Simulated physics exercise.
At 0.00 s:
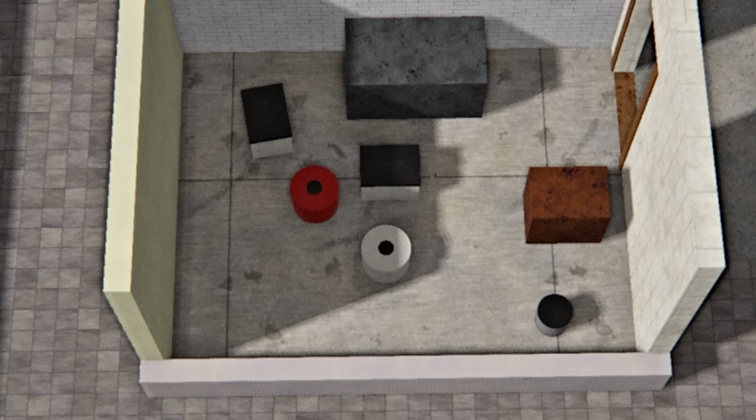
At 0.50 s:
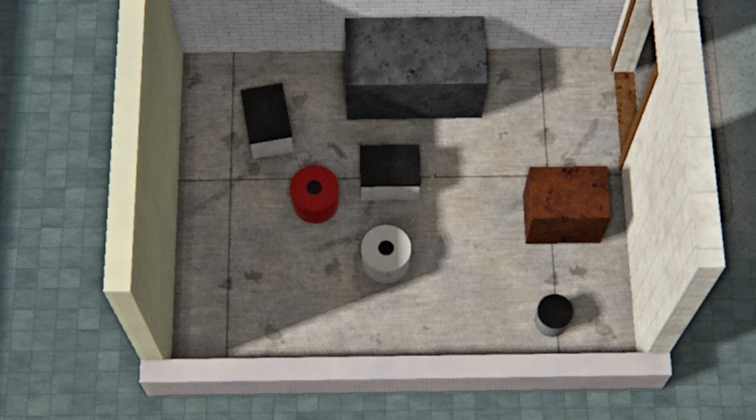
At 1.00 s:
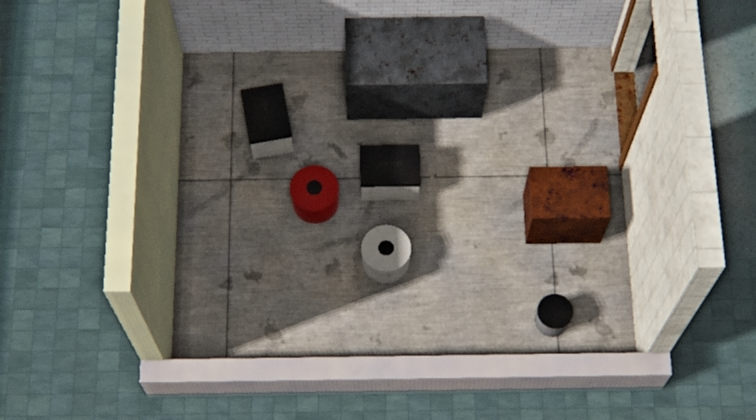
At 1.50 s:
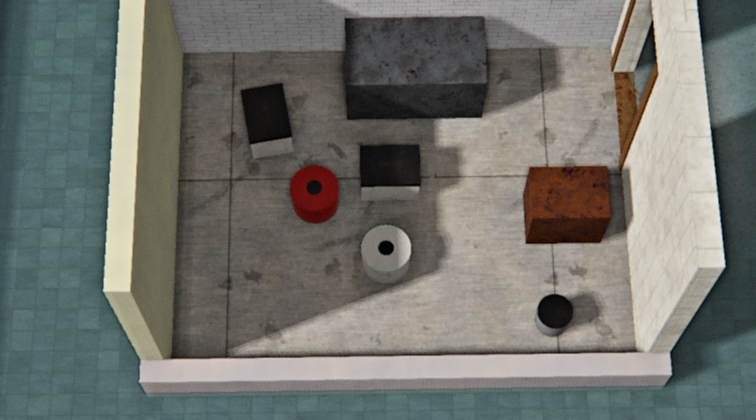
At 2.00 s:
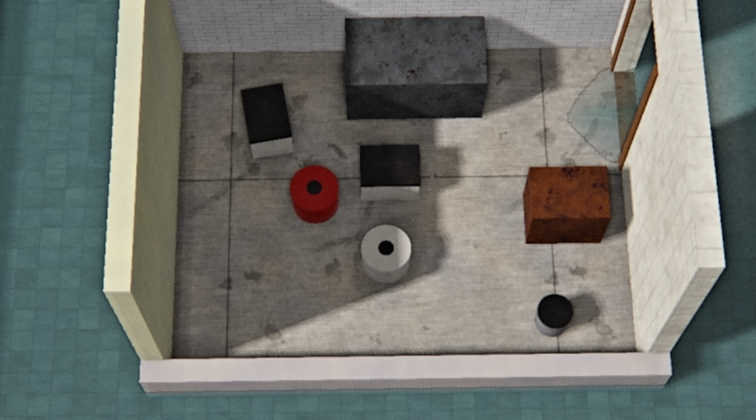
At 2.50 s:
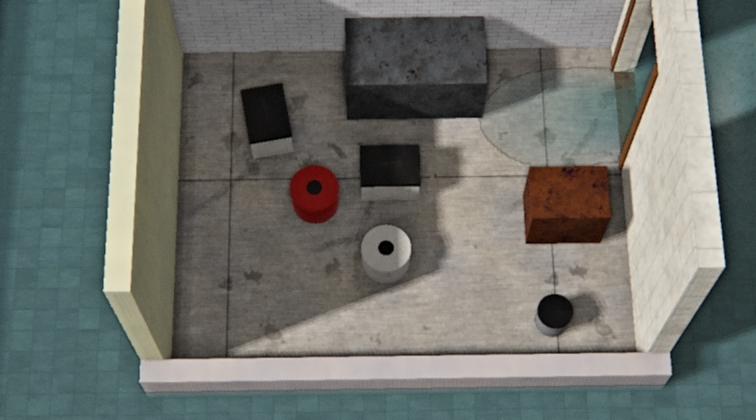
In a small room seen from above, water covered the paving outside, then a thin sheet spread in through the doorway on the right, while the boxes and the red and white tubs stayed still.
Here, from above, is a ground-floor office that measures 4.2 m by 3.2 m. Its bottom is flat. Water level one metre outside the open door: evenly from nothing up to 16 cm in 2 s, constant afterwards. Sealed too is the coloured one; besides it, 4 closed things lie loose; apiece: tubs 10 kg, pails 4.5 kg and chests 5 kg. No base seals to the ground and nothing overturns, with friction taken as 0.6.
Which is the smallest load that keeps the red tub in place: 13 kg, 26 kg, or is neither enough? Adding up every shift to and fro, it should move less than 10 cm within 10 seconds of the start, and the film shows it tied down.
It takes only the lighter ballast.
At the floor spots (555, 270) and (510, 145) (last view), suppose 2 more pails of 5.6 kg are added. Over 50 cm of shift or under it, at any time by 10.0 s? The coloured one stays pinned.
In order: Within the mark, above the mark.
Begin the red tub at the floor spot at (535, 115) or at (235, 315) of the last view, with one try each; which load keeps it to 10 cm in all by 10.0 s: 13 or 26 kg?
In order, heavier load succeeds alone and both loads succeed.
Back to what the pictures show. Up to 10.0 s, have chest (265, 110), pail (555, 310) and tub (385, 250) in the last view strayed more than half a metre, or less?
In order, the three come out above, beneath and beneath.
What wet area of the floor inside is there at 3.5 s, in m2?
That flooded area is roughly 3.5 m2.
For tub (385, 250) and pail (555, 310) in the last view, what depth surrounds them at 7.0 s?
Roughly 4 and 1 cm.
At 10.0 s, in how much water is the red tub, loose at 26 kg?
Depth: Approx. 7 cm.
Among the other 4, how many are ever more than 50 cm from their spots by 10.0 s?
I count 2 of them.
After 3.5 s the red tub would be 0 cm from its start with 13 kg and 0 cm from its start with 26 kg; 0 cm of water round it then.
After 4.5 s the red tub would be 0 cm from its start with 13 kg and 0 cm from its start with 26 kg; 3 cm of water round it then.
After 7.0 s the red tub would be 0 cm from its start with 13 kg and 0 cm from its start with 26 kg; 4 cm of water round it then.
After 10.0 s the red tub would be 0 cm from its start with 13 kg and 0 cm from its start with 26 kg; 7 cm of water round it then.
